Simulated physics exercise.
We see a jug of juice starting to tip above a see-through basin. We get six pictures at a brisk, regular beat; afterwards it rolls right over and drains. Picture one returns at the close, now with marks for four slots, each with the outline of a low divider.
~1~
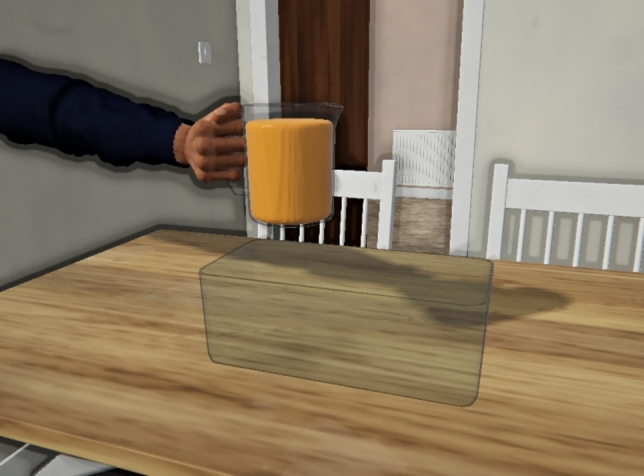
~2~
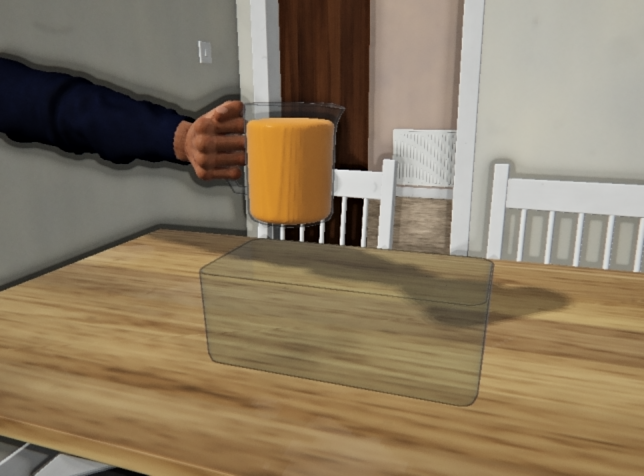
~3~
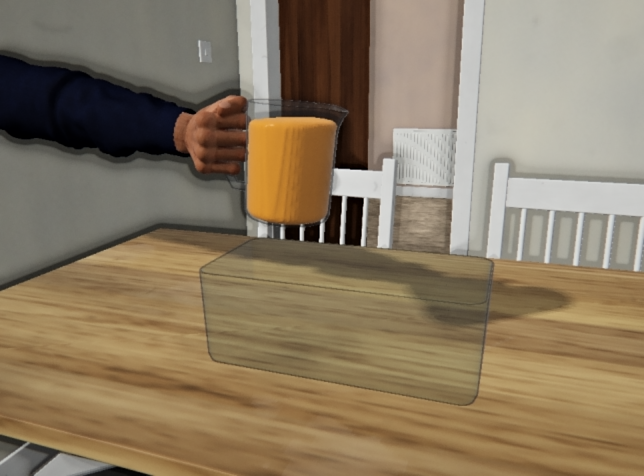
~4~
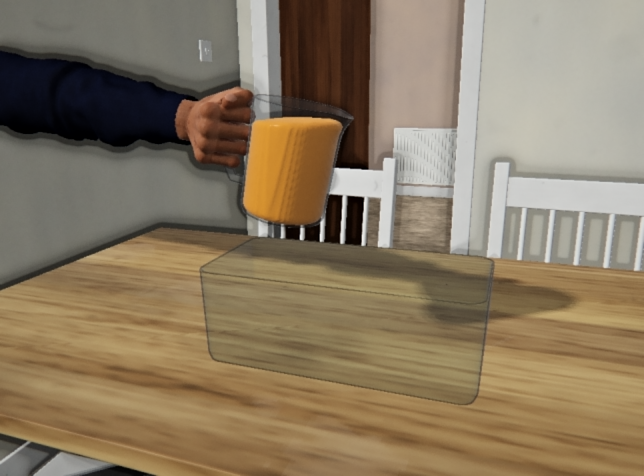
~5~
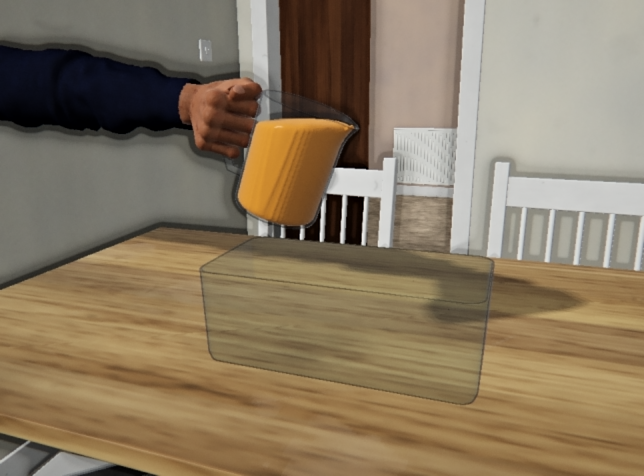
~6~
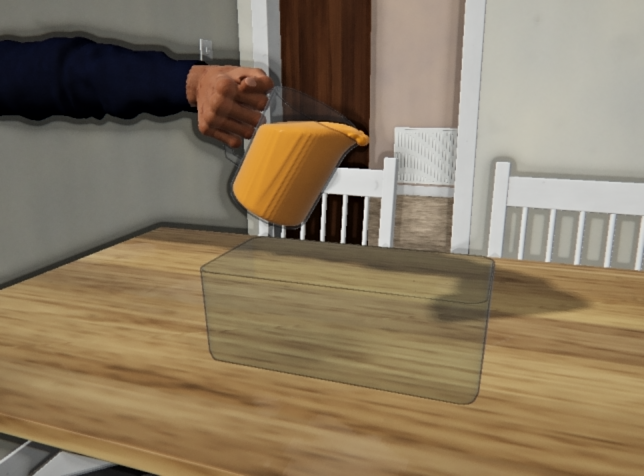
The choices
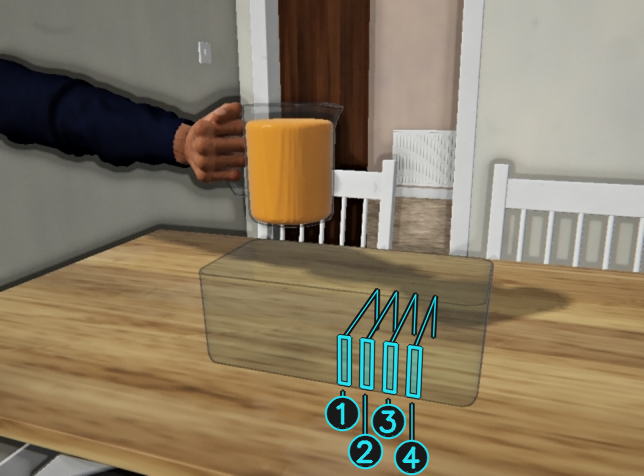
In a room with grey walls, white chairs and a brown door, a still camera looks slightly down across a wooden table. A see-through rectangular basin sits on the table, and above it a dark-blue-sleeved arm reaches from the left, its hand holding a clear jug of orange juice. The hand first keeps the jug upright, then rises slightly and tilts it rightward until juice just crosses the lip.
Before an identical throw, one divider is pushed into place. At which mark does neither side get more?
Slot 3 does it best.
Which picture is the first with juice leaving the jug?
Picture 6.
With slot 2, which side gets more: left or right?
The right one.
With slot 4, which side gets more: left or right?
The left one.
On the marked copy, 1 at (342, 391); 2 at (365, 395); 3 at (388, 399); 4 at (411, 404).
With 1, about 2 % ends left of the wall and 97 % right of it.
With 2, about 12 % ends left of the wall and 87 % right of it.
With 3, about 45 % ends left of the wall and 54 % right of it.
With 4, about 86 % ends left of the wall and 13 % right of it.
